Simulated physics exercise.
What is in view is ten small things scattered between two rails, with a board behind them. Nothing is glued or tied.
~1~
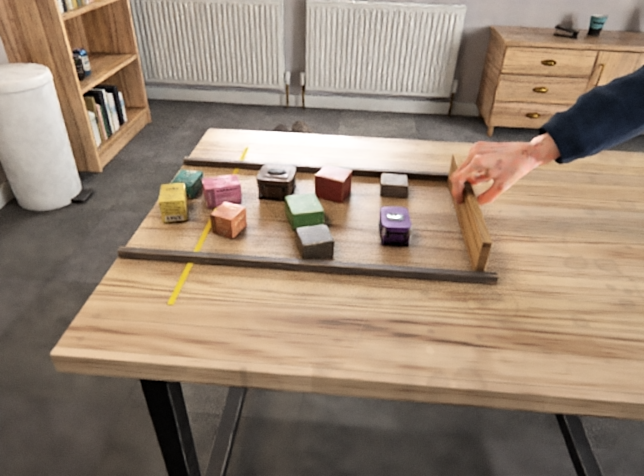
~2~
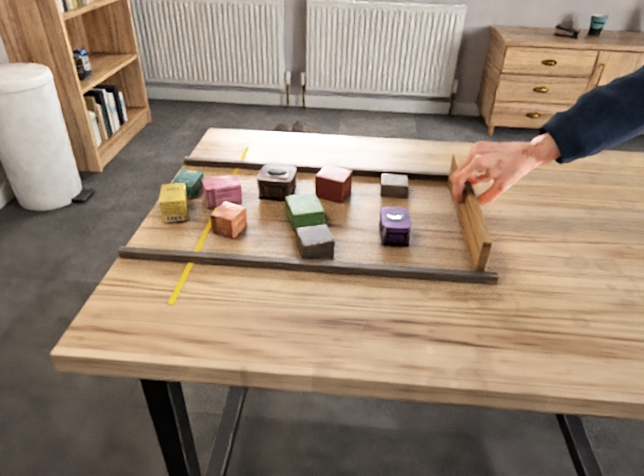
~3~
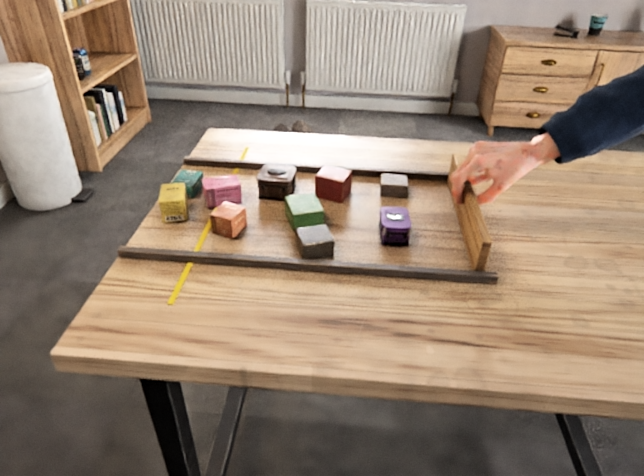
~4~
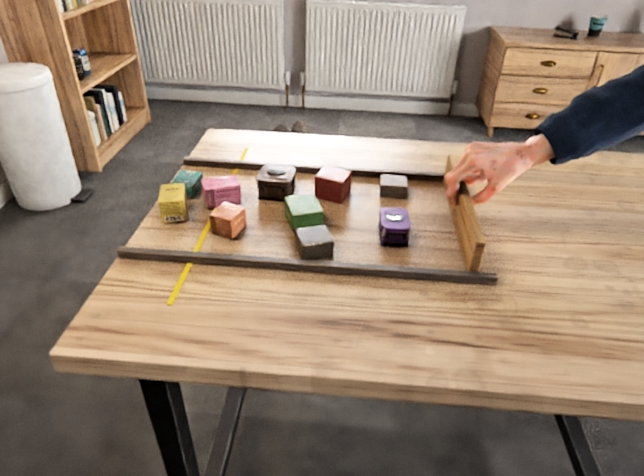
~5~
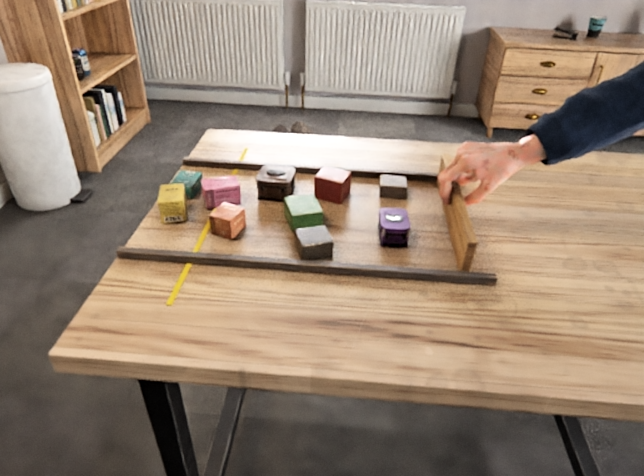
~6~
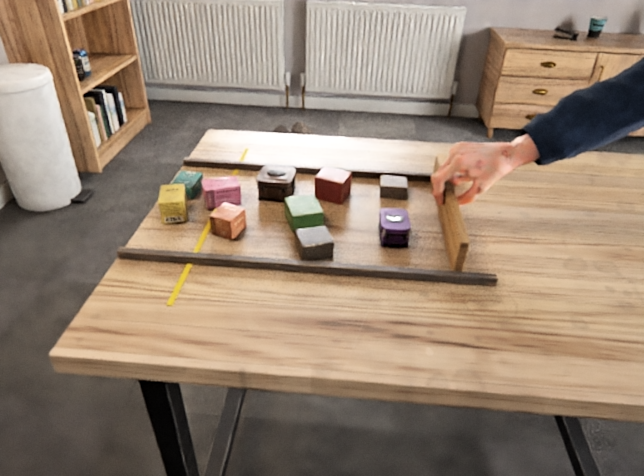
A hand in a dark sleeve reaches in from the right to grip an upright wooden board on a wooden table, seen from above at an angle in a room with radiators and a bookshelf. Between two dark rails sit yellow, turquoise, pink and orange blocks near yellow tape at left, with brown, red, green, grey and purple ones rightward. The hand slides the board slightly left, while the blocks and camera stay still.
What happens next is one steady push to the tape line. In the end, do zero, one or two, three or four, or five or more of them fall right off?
Looks like the tally of pieces that topple off is three or four there.
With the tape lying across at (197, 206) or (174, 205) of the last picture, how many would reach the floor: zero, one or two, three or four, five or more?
The first spot would give either three or four falling and the second at least five.
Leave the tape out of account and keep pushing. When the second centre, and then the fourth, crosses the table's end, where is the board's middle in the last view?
At (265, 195) for the second, at (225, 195) for the fourth.
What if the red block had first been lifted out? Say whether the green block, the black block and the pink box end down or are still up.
Green block: Still there; black block: Still there; pink box: Over the edge.
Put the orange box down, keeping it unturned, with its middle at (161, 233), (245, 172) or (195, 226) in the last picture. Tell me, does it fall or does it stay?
In that order, it stays on; survives; holds on.
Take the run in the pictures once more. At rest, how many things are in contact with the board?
3 of them.
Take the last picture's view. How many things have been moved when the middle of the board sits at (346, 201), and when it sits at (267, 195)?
One spot: 6. Other spot: 10.
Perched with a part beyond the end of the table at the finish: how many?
Answer: 0.
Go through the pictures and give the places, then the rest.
Turquoise box (187, 184); yellow box (174, 202); pink box (222, 191); board (466, 207); tape (218, 207), in the first picture.
Yellow box (174, 203); red block (334, 184), in the second picture.
Pink box (222, 191); board (466, 207), in the third picture.
Turquoise box (187, 184); purple case (394, 227), in the fourth picture.
Yellow box (173, 203); brown case (276, 183), in the fifth picture.
Turquoise box (187, 185); yellow box (173, 203); pink box (222, 192); board (447, 207); tape (218, 208), in the sixth picture.
A little later, none off yet; turquoise box at rest near (187, 185); yellow box at rest near (173, 203); pink box at rest near (222, 192).
Next, none off yet; turquoise box moving near (185, 184); yellow box at rest near (173, 203); pink box shifted a little near (206, 193).
Later still, none off yet; turquoise box tilted a little near (160, 181); yellow box tilted well over near (121, 234); pink box shifted well along near (154, 199).
When it is over, the number that fall off is three or four; down, brown case, pink box, yellow box and turquoise box.
